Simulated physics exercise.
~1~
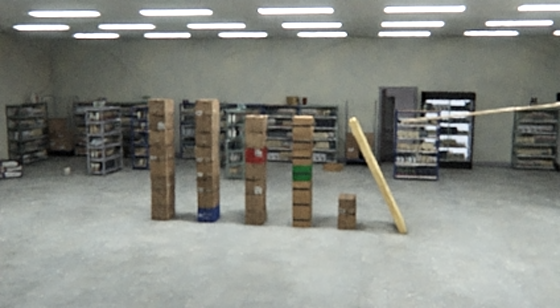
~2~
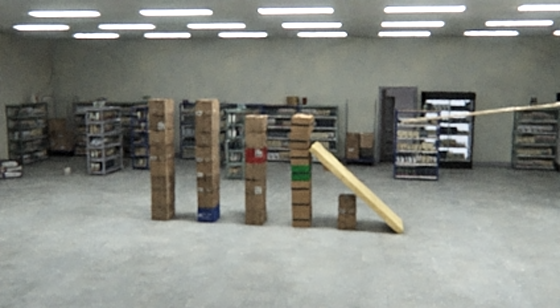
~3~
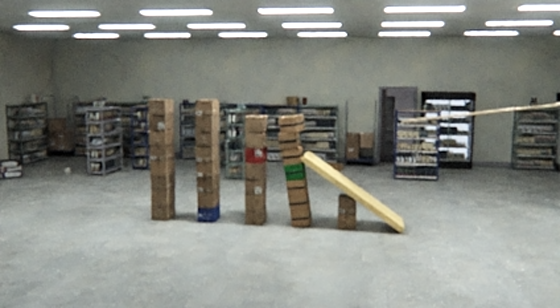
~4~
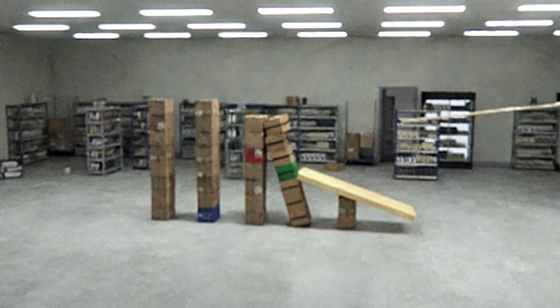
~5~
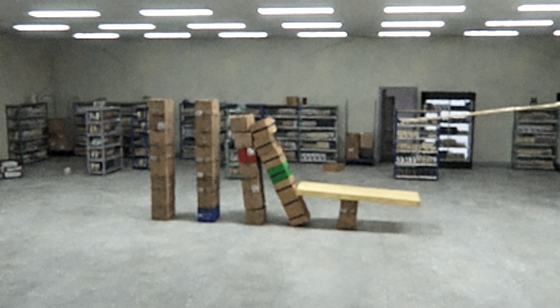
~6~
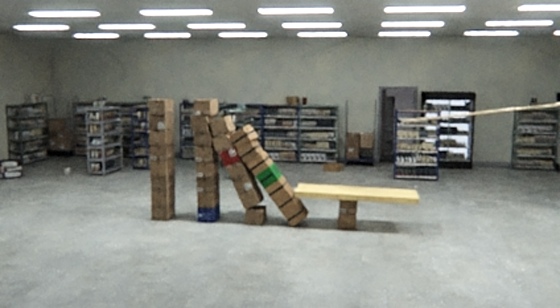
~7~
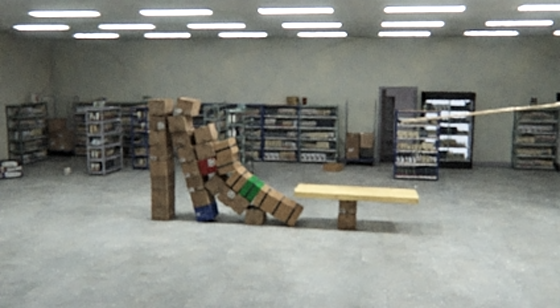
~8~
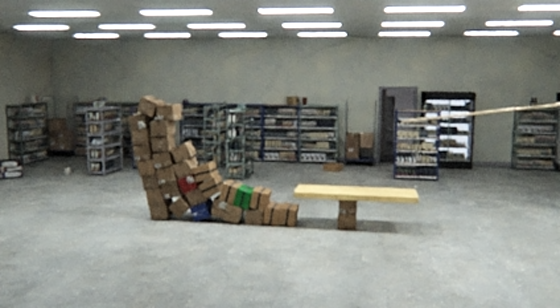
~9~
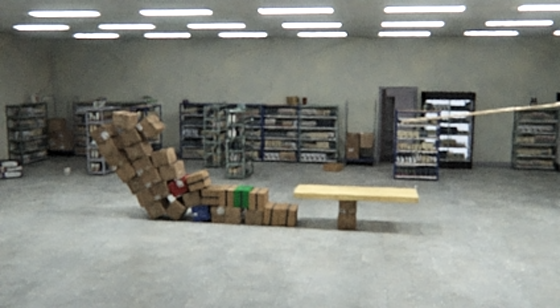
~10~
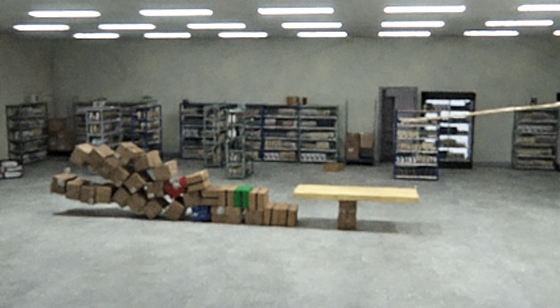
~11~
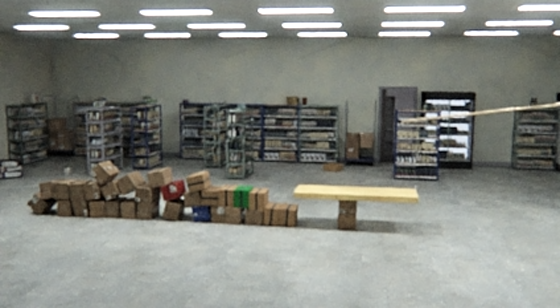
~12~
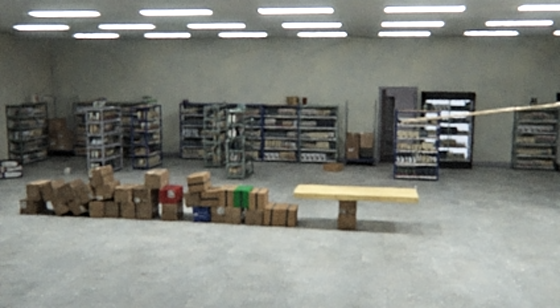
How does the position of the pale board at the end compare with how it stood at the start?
At the start the board is leaning steeply beside the short stack. By the end it is on its side, lying level across the top of that stack.
